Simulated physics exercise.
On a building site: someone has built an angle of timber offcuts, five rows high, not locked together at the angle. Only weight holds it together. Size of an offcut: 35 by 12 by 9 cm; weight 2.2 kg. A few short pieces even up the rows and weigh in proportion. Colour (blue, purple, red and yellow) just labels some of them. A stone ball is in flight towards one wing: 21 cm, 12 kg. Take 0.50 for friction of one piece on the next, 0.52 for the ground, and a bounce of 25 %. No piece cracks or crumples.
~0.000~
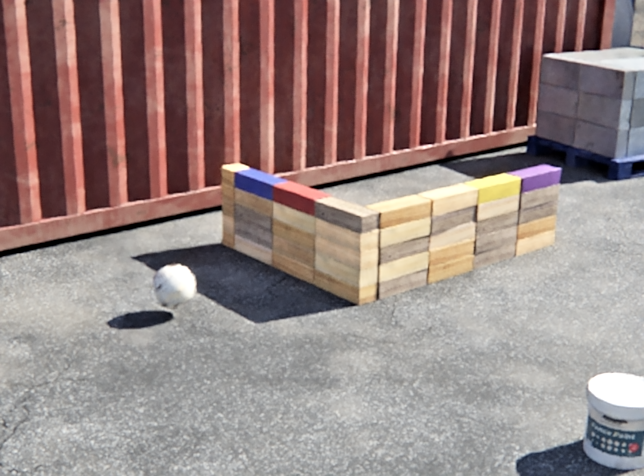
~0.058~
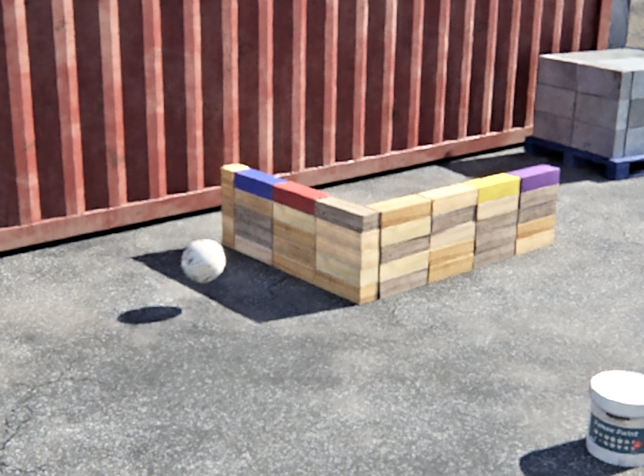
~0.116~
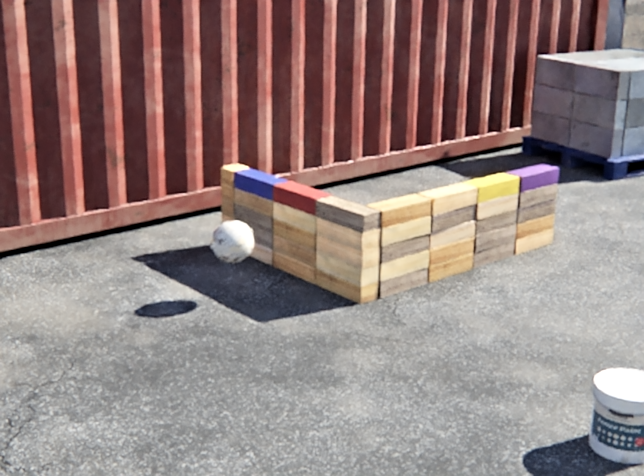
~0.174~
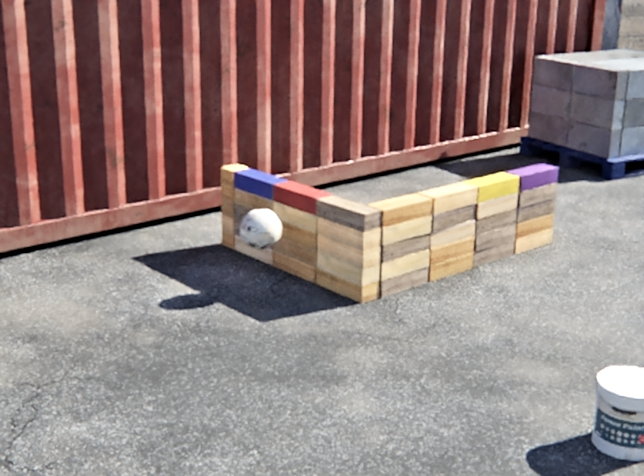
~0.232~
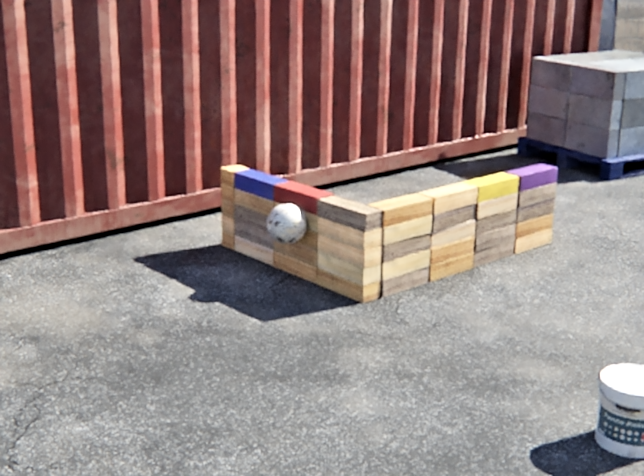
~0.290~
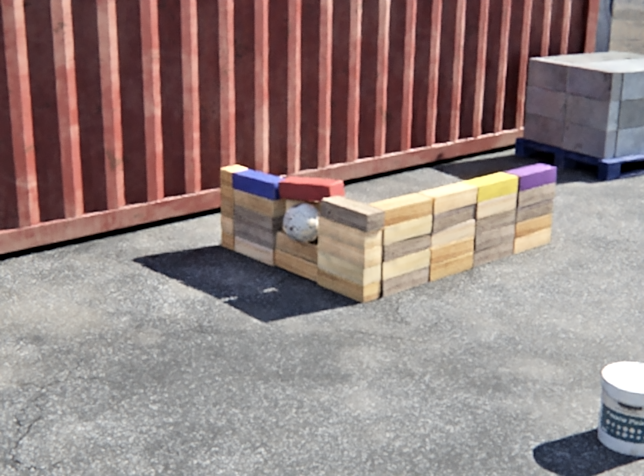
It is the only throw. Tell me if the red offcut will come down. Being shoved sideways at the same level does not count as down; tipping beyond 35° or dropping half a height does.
It falls.
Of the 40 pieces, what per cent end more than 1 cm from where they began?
20 per cent.
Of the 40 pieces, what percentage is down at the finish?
About 10 per cent.
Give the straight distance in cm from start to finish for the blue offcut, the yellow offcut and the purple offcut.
About: Blue 2, yellow 0, purple 0.
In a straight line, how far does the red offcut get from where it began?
Some 67 cm.
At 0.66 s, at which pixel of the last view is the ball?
Around (364, 247).
After 0.42 s, ball still moving; 2 of the 40 offcuts down; red offcut 16° from how it stood; blue offcut 15 mm from its place.
After 0.66 s, ball still moving; 4 of the 40 offcuts down; red offcut 42° from how it stood, 22 cm lower; blue offcut 15 mm from its place.
In the end (1.7 s), ball rolling away; 4 of the 40 offcuts down; red offcut 29° from how it stood, 29 cm lower; blue offcut 15 mm from its place; yellow offcut unmoved. From the last view, middles, red offcut near (364, 225), blue offcut near (261, 184).
